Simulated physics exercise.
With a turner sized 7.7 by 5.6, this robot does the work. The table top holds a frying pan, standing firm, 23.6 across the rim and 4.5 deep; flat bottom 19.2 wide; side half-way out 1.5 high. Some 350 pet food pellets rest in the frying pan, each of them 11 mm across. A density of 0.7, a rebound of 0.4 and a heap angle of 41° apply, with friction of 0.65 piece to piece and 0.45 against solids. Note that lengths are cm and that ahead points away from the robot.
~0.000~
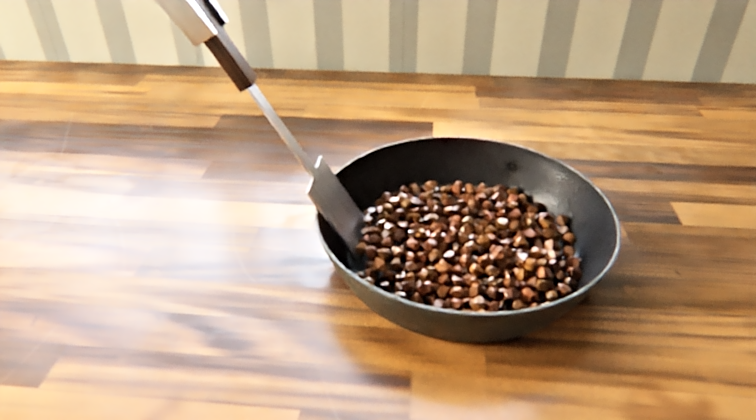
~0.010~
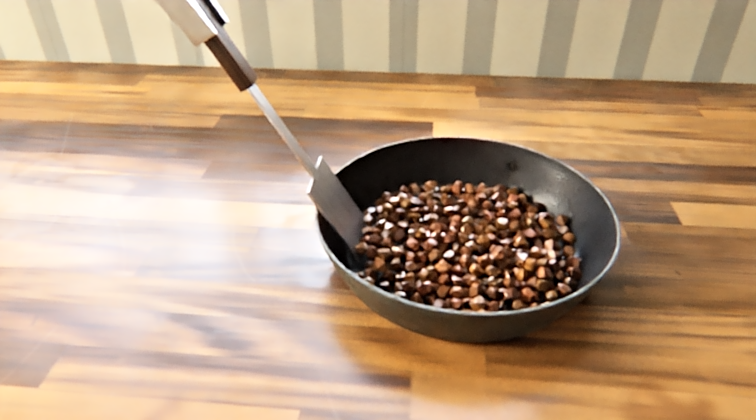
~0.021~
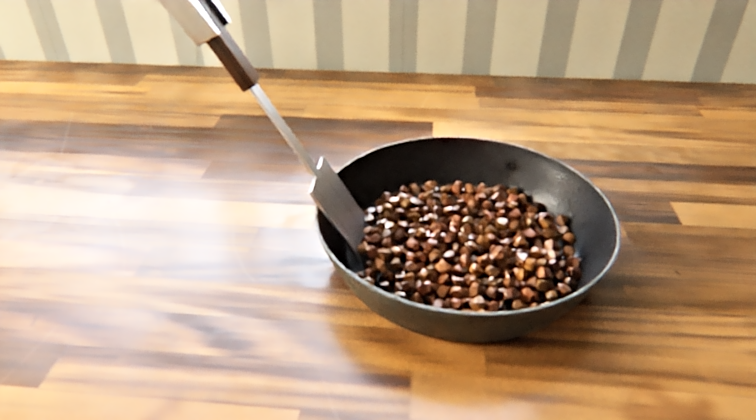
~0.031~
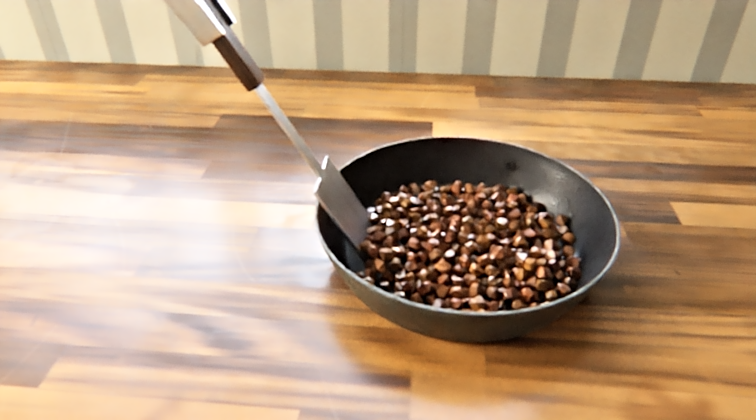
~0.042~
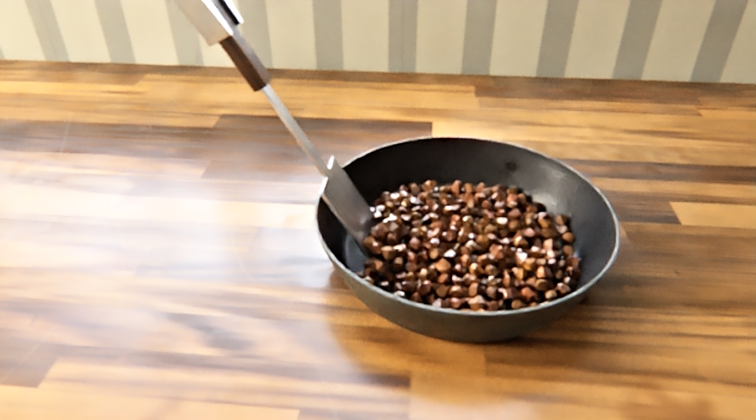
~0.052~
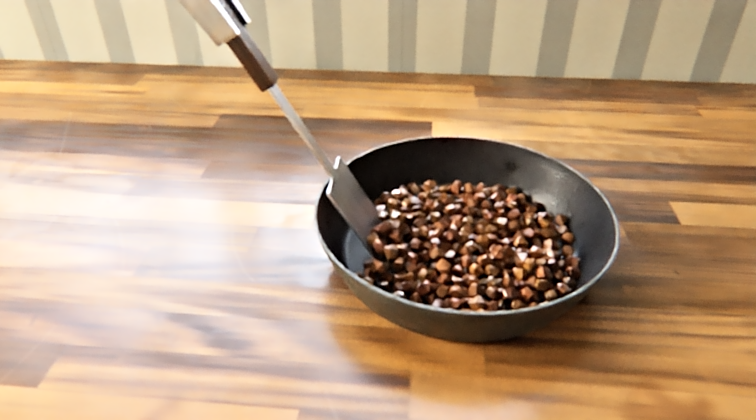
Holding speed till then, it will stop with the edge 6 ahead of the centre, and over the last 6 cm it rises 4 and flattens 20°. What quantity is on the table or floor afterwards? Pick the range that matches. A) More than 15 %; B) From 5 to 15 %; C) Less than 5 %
(C) Less than 5 %.
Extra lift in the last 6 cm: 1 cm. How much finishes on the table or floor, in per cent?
It comes to near 0 percent.
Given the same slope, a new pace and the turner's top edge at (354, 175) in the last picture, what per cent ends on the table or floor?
Expect some 5 per cent there.
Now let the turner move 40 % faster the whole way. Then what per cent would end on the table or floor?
Estimated share: Some 0 %.
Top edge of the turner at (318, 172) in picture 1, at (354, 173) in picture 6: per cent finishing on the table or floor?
5 per cent.
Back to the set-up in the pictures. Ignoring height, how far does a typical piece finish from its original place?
About 1 centimetres.
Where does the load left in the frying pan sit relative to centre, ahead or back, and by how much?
Roughly 3.0 cm ahead of the centre.
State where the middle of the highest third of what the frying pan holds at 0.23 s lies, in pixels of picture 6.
It is centred at roughly (515, 239).
After 0.14 s, sloping 60°, highest piece 4 above the table; 347 in the frying pan.
After 0.23 s, sloping 51°, highest piece 6 above the table; 347 in the frying pan.
After 0.47 s, sloping 40°, highest piece 5 above the table; 346 in the frying pan, 1 on the table or floor.
After 1.52 s, sloping 40°, highest piece 5 above the table; 346 in the frying pan, 1 on the table or floor.
At rest, 346 in the frying pan, 1 on the table or floor. That is 0 % on the table or floor.
